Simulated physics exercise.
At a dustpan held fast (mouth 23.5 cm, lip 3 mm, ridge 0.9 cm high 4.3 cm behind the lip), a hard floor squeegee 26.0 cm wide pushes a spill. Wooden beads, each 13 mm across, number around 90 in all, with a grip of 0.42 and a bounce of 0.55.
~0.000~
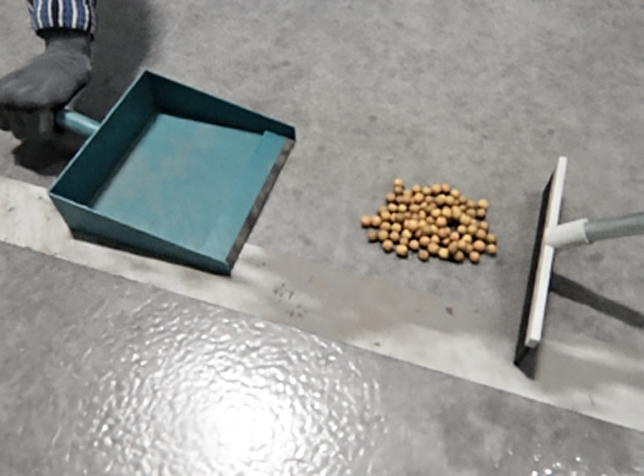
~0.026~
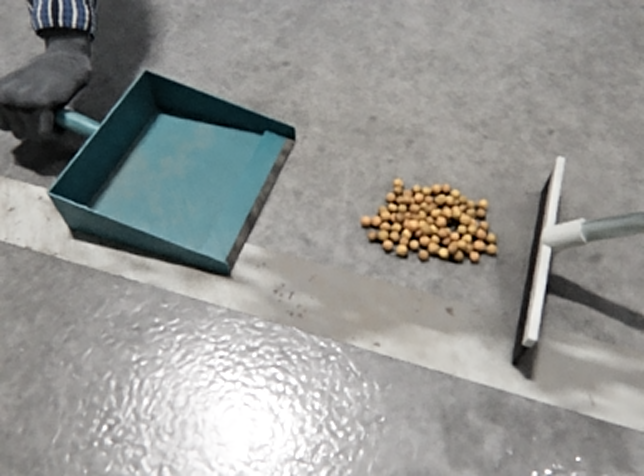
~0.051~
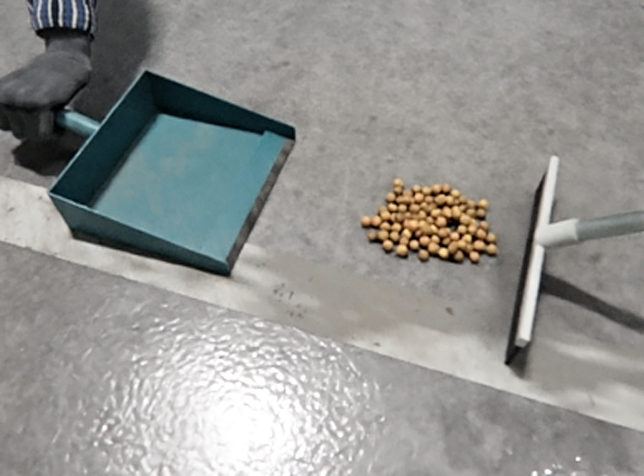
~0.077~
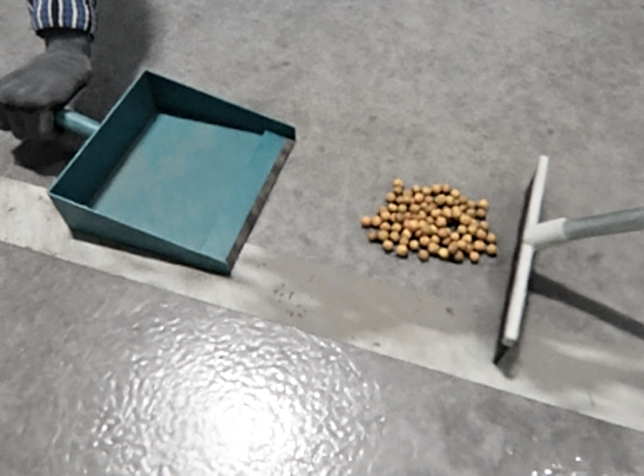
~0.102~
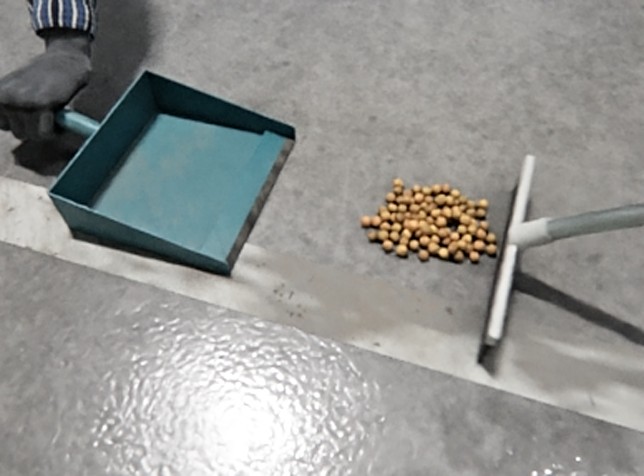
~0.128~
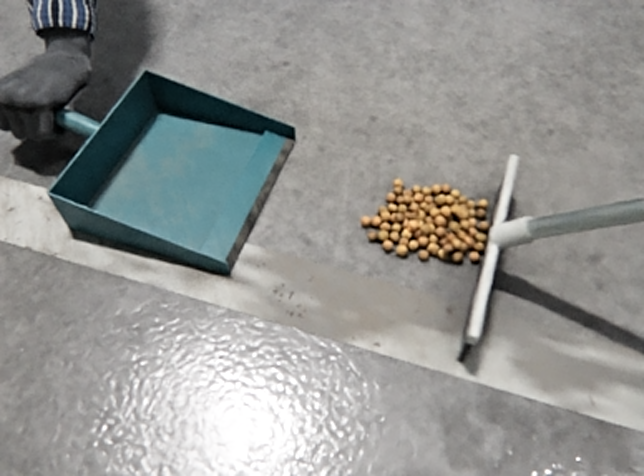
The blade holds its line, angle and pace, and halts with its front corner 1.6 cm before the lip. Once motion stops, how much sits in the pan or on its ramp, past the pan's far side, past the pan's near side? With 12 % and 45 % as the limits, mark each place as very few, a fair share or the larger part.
My call: In the pan or on its ramp: A fair share; past the pan's far side: A fair share; past the pan's near side: Very few.
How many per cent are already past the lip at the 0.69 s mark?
45 % so far.
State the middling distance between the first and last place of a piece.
Around 22 centimetres.
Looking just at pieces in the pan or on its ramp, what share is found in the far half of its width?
Roughly 30 per cent.
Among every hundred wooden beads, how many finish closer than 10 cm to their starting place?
I'd guess some 0 per cent.
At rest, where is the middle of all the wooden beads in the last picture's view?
My guess is close to (267, 192).
After 0.31 s, middle of the blade 15 cm from the lip; 0 % over the lip, far side 5 %, near side 0 %.
After 0.43 s, middle of the blade 6 cm from the lip; 0 % over the lip, far side 10 %, near side 5 %.
Then, at 0.69 s, middle of the blade 2 cm from the lip; 45 % over the lip, far side 15 %, near side 5 %.
At rest (1.7 s), pan 35 %, far side 15 %, near side 5 %, in front of the lip or behind the blade 40 %.
